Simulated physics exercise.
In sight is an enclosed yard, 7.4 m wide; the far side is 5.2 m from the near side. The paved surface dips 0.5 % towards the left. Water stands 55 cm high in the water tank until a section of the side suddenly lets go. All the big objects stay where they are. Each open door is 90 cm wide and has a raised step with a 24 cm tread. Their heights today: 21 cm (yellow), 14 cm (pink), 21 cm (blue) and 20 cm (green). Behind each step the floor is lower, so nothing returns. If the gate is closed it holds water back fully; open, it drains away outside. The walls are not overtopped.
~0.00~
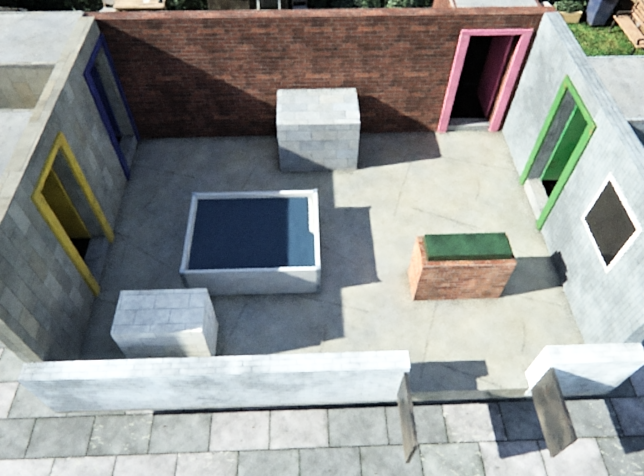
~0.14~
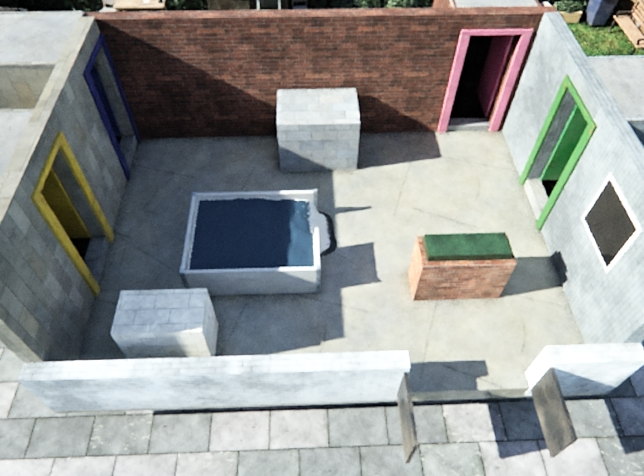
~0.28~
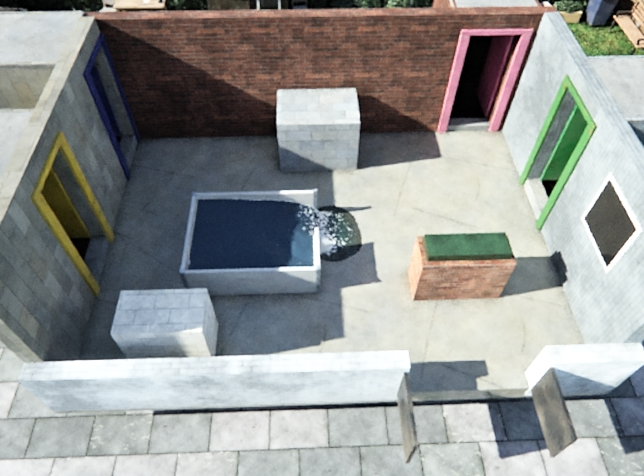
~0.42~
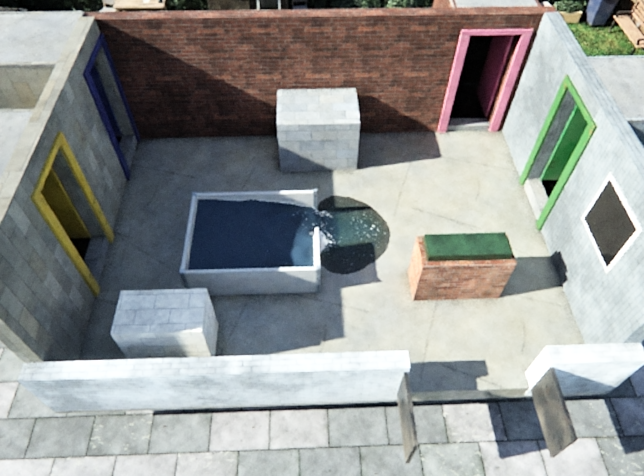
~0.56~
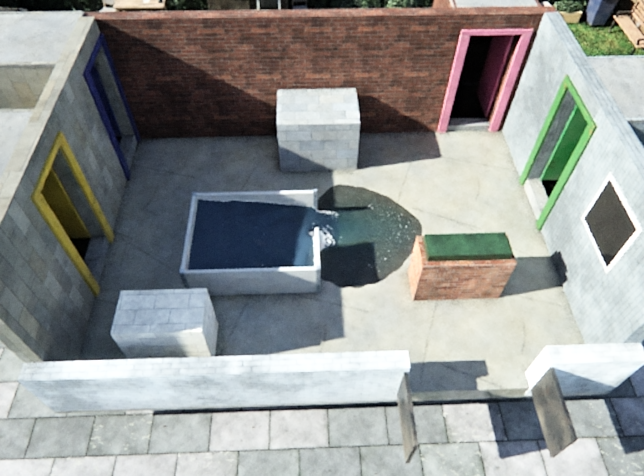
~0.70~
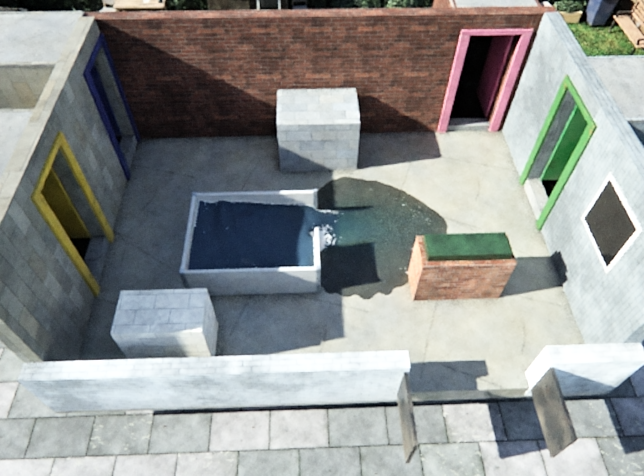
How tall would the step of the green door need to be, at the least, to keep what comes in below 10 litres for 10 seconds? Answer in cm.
At least 12 cm or so.
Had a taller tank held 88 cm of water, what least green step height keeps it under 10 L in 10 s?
Then roughly 22 cm.
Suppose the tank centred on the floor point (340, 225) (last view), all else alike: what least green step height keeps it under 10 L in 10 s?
Some 18 cm.
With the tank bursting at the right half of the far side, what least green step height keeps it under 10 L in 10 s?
About 8.0 cm.
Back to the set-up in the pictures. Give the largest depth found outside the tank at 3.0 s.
About 22 cm.
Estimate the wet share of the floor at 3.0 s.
About 45 per cent.
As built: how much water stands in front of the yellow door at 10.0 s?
Some 0.0 cm.
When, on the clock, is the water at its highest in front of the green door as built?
Around 2.6 s.
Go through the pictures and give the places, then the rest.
The water tank at (253, 232) is whole and still, 55 cm deep; the green door at (551, 164) is dry, in the first frame.
The gap is at (314, 228), the front 0.3 m out at (330, 248); the back of the water tank holds 55 cm, in the second frame.
The gap is at (314, 228), the front 0.7 m out at (355, 245); the back of the water tank holds 55 cm, in the third frame.
The front is at (385, 233), 1.2 m from the gap at (314, 228); 1.4 m2 of floor is wet, 55 cm left at the back, in the fourth frame.
The gap is at (314, 228), the front 1.8 m out at (416, 232); the back of the water tank holds 55 cm, in the fifth frame.
The gap is at (314, 228), the front 2.2 m out at a hidden place; the back of the water tank holds 54 cm; the green door at (551, 164), 4.0 m from the gap, is still 1.8 m from the nearest water, in the sixth frame.
After 1.4 s water covers 25 % of the floor, deepest (29 cm) near (322, 229); 1 cm at the green door, 0 litres in over its 20 cm step.
After 3.0 s water covers 45 % of the floor, deepest (22 cm) near (499, 147); 16 cm at the green door, 0 litres in over its 20 cm step.
After 10.0 s water covers 80 % of the floor, deepest (10 cm) near (510, 153); 7 cm at the green door, 0 litres in over its 20 cm step.
At the green door as built, the water arrived by 1.4 s and peaked near 17 cm at 2.6 s.
Run again over the same 10 s with other heights there, 23 litres in over 10 cm, 5 litres over 13.5 cm. The limit of 10 litres is kept from about 12 cm up.
